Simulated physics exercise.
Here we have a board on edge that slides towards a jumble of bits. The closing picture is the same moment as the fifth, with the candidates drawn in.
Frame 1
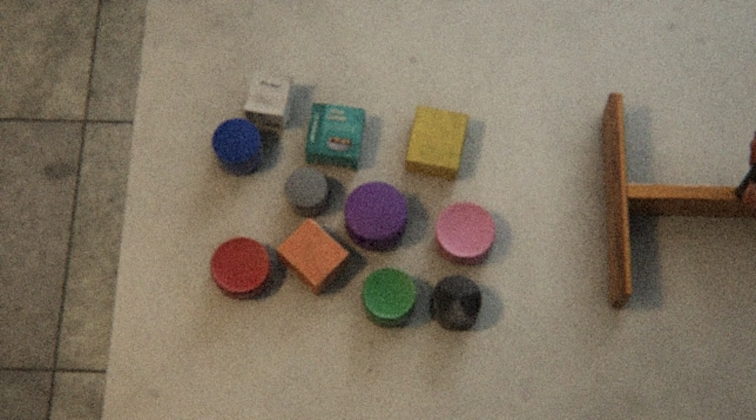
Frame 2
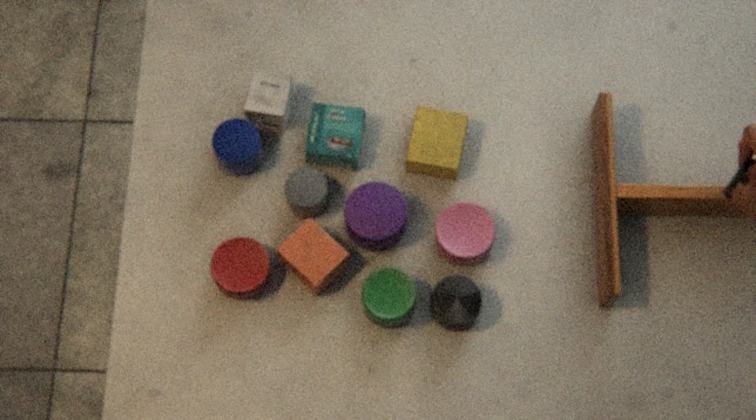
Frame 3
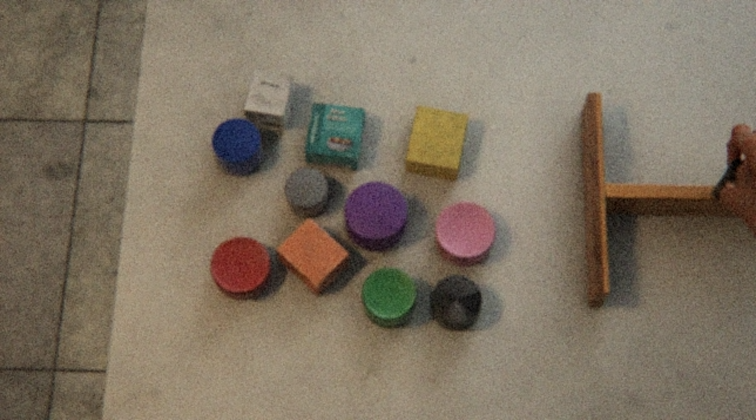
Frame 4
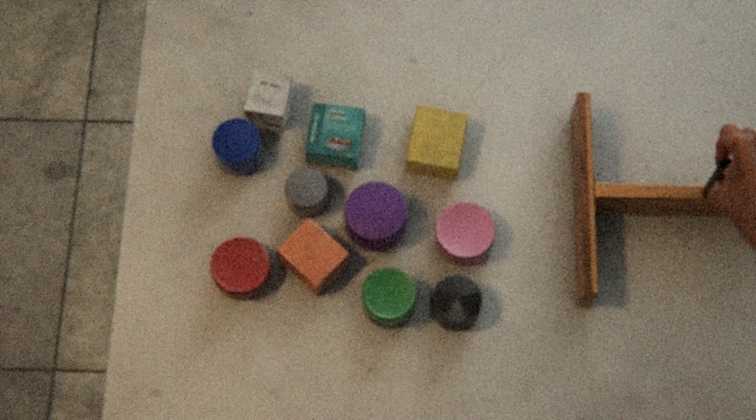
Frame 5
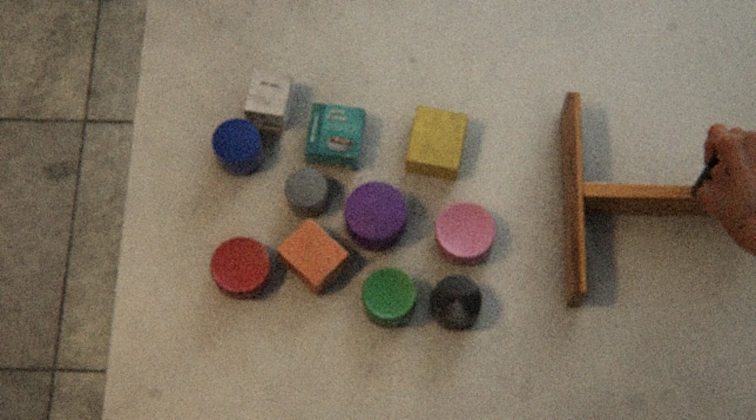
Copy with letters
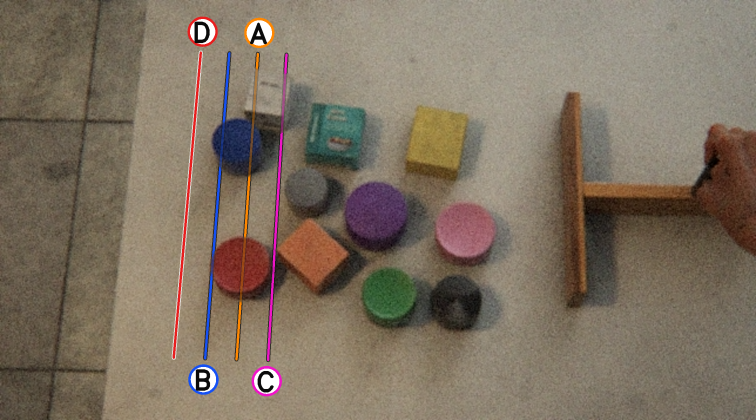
On a pale surface beside grey tiles, a hand holding a wooden board on edge by its handle slides it a short way left, narrowing the gap to a group of coloured blocks, tins and tubs, which stay still.
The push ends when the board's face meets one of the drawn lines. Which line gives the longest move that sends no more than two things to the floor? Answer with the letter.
No farther than B.
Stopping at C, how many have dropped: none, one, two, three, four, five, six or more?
The count is none.
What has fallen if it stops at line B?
The blue pot goes over.
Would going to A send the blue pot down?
By then, yes.
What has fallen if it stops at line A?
It is the blue pot.
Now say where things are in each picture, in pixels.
The first frame shows yellow block (437, 143); green jar (389, 298); purple tin (376, 216).
The second frame shows board (610, 190); grey pot (307, 193).
The third frame shows board (598, 190); orange block (313, 256).
The fourth frame shows board (587, 189); pink tub (465, 234).
The fifth frame shows board (577, 189); black tin (456, 303); turquoise packet (335, 137); yellow block (437, 143).
On the marked copy, A at (248, 199); B at (218, 199); C at (278, 200); D at (188, 198).
With B. Early on, board (447, 186); black tin (415, 309); green jar (365, 298).
Further on, board (317, 183); blue pot (185, 137); red jar (173, 282).
At the end, board (218, 180); blue pot over the edge; turquoise packet (141, 129); one fallen.
As for the rest, A is within the limit but short; C is within the limit but short; D drops four.
